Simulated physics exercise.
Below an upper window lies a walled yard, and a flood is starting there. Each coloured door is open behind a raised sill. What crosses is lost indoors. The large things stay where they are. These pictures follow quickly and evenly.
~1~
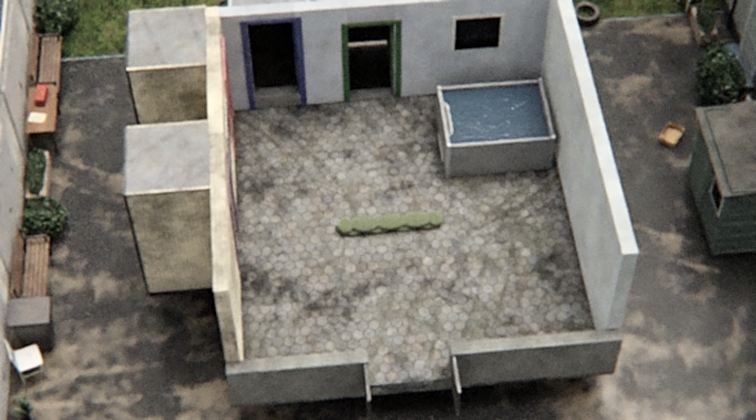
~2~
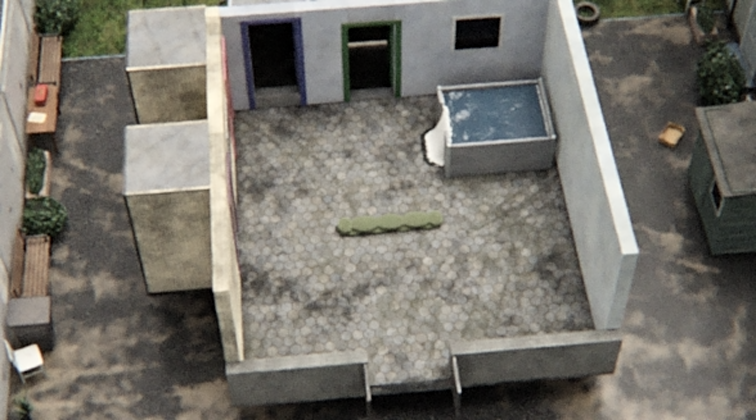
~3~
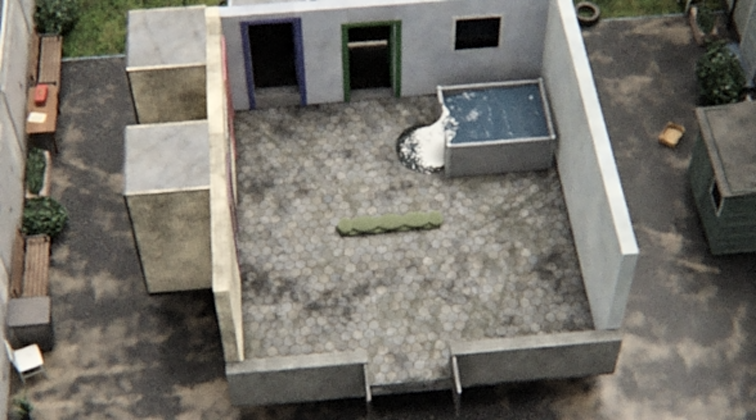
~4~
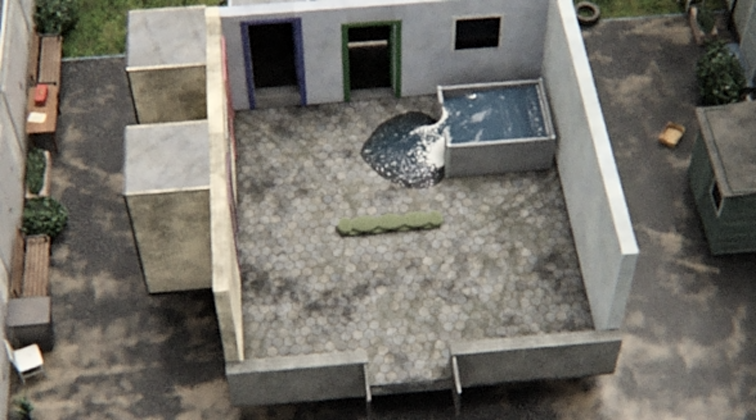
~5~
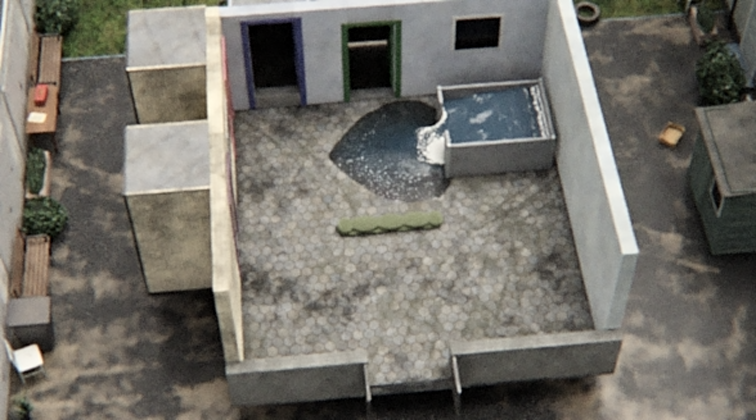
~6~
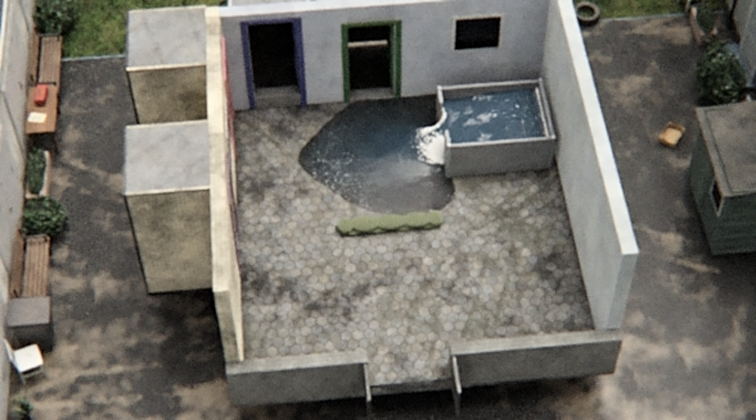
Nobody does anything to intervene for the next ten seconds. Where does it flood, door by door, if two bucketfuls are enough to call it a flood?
At the purple door it floods; at the pink door it floods; at the green door it floods; at the blue door it does not flood.
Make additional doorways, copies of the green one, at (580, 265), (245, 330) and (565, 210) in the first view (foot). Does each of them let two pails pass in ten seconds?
In order: Falls short, exceeds it, falls short.
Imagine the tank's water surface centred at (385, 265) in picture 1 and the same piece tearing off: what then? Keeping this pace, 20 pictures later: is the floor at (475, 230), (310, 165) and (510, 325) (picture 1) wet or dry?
Taking the three spots in turn, I'd say spared, then drenched, then drenched.
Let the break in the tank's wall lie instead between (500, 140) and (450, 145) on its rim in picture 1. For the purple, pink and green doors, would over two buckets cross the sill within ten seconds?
Taking them in turn, the purple door comes up short, the pink door comes up short, the green door comes up short.
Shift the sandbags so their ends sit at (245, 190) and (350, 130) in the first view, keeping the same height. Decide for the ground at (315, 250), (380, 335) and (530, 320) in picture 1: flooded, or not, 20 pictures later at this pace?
The three points, in order, are soaked, untouched and untouched.
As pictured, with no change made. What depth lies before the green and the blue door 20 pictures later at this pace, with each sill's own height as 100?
About 150 %, then 40 %.
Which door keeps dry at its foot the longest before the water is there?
I'd go with the one in purple.
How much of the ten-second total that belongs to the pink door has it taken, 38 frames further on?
My figure is 100 in a hundred.
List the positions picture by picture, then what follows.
The water tank at (495, 115) is whole and still, in the first picture.
Water pours out at (445, 137) and has run to (433, 163), in the second picture.
The front is at (400, 147), out from the gap at (444, 138), in the third picture.
Water pours out at (444, 138) and has run to (366, 150), in the fourth picture.
Water pours out at (444, 138) and has run to (335, 152), in the fifth picture.
The front is at (304, 155), out from the gap at (444, 138), in the sixth picture.
A moment on, water covers 30 % of the floor; the purple door not reached, the pink door wet at the sill, nothing in, the green door under two buckets in, the blue door wet at the sill, nothing in.
Next, water covers 35 % of the floor; the purple door under two buckets in, the pink door over two buckets in, the green door over two buckets in, the blue door wet at the sill, nothing in.
Then, water covers 40 % of the floor; the purple door over two buckets in, the pink door far over two buckets in, the green door over two buckets in, the blue door wet at the sill, nothing in.
Later, water covers 55 % of the floor; the purple door over two buckets in, the pink door far over two buckets in, the green door over two buckets in, the blue door wet at the sill, nothing in.
In the end, water covers 80 % of the floor; the purple door over two buckets in, the pink door far over two buckets in, the green door over two buckets in, the blue door wet at the sill, nothing in.
